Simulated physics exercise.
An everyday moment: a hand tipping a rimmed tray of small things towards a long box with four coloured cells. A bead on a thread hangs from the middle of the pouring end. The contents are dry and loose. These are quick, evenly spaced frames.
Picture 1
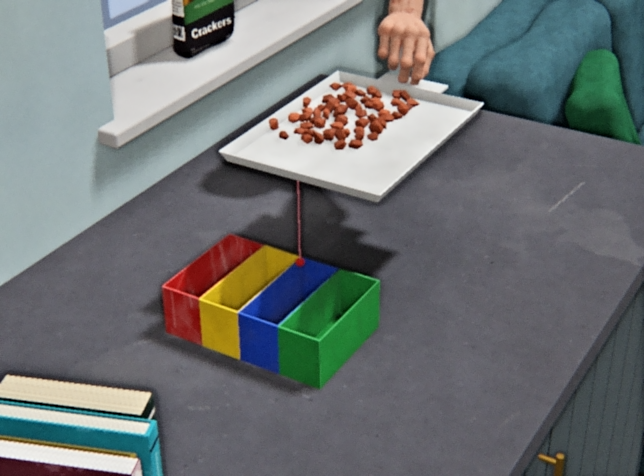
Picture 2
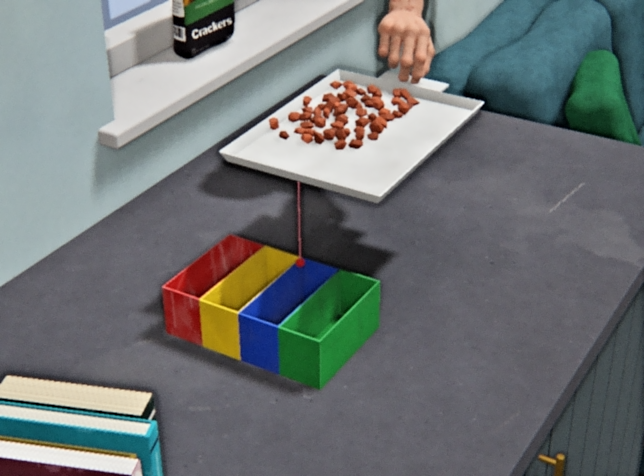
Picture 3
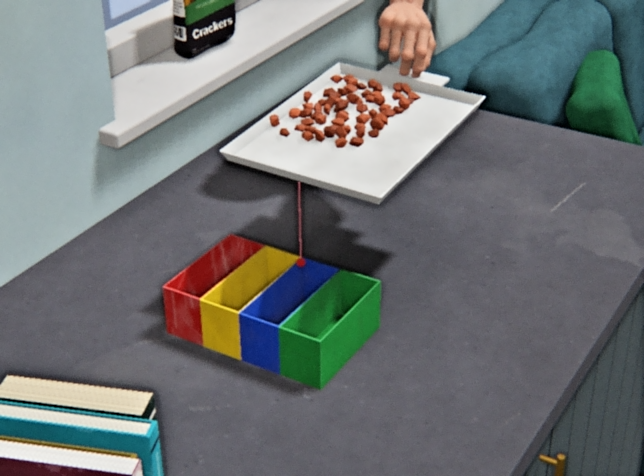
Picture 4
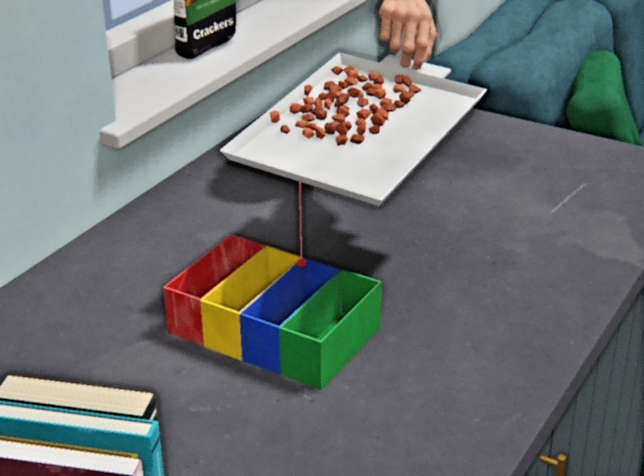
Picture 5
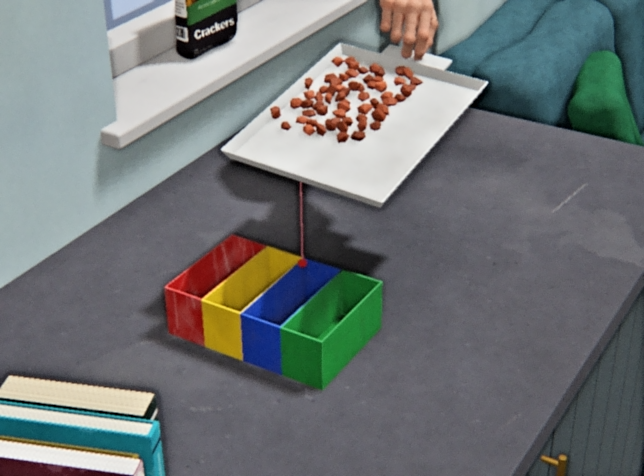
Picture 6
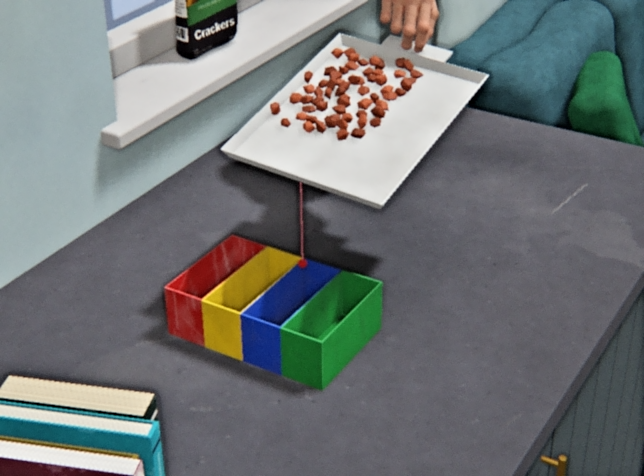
In this clip, a hand holds a white rimmed tray of small reddish-brown pieces above a box with red, yellow, blue and green cells, gradually raising the tray's far end and tilting it slightly while the pieces stay on it.
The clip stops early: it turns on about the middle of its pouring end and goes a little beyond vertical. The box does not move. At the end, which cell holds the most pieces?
Most goes to the green cell.
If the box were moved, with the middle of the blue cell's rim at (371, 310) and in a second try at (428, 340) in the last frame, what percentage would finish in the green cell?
Roughly 0 per cent, and 0 per cent.
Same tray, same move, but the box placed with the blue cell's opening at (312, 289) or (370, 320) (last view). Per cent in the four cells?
About 70 and 90 per cent.
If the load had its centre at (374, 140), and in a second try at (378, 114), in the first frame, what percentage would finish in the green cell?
In turn 40 and 50 in a hundred.
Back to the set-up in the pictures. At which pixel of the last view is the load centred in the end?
Near (334, 346).
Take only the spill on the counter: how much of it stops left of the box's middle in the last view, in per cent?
Some 10 per cent.
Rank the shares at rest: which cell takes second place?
Second comes the blue cell.
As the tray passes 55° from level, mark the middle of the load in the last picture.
At about (344, 190).
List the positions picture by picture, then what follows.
Corners of the pouring end near (227, 150) and (377, 191), level; middle of the load near (343, 109), bits of crushed brick; bead on its thread near (300, 262); red cell near (183, 311); yellow cell near (220, 325); blue cell near (259, 338); green cell near (299, 353), in the first frame.
Corners of the pouring end near (227, 150) and (378, 192), level; middle of the load near (343, 109), in the second frame.
Corners of the pouring end near (228, 150) and (378, 193), tipped barely, lowest at the right corner; middle of the load near (343, 104), in the third frame.
Corners of the pouring end near (228, 149) and (379, 195), tipped a little, lowest at the right corner; middle of the load near (344, 98), in the fourth frame.
Corners of the pouring end near (229, 148) and (380, 197), tipped a little, lowest at the right corner; middle of the load near (345, 92), in the fifth frame.
Corners of the pouring end near (229, 147) and (380, 199), tipped a little, lowest at the right corner; middle of the load near (345, 86); red cell near (185, 312); yellow cell near (223, 326); blue cell near (261, 340); green cell near (302, 354), in the sixth frame.
Shortly afterwards, tray tipped steeply; the bulk on the tray; only a few in the green cell; near a quarter falling or outside the box.
Next, tray tipped right over; near a third in the green cell; near a quarter in the blue cell; only a few in the yellow cell; near a third falling or outside the box.
Some moments later, tray tipped past a quarter turn; near a third in the green cell; near a quarter in the blue cell; only a few in the yellow cell; near a third falling or outside the box.
In the end, tray tipped past a quarter turn; near a third in the green cell; near a quarter in the blue cell; only a few in the yellow cell; none at all in the red cell; near a third outside the box.
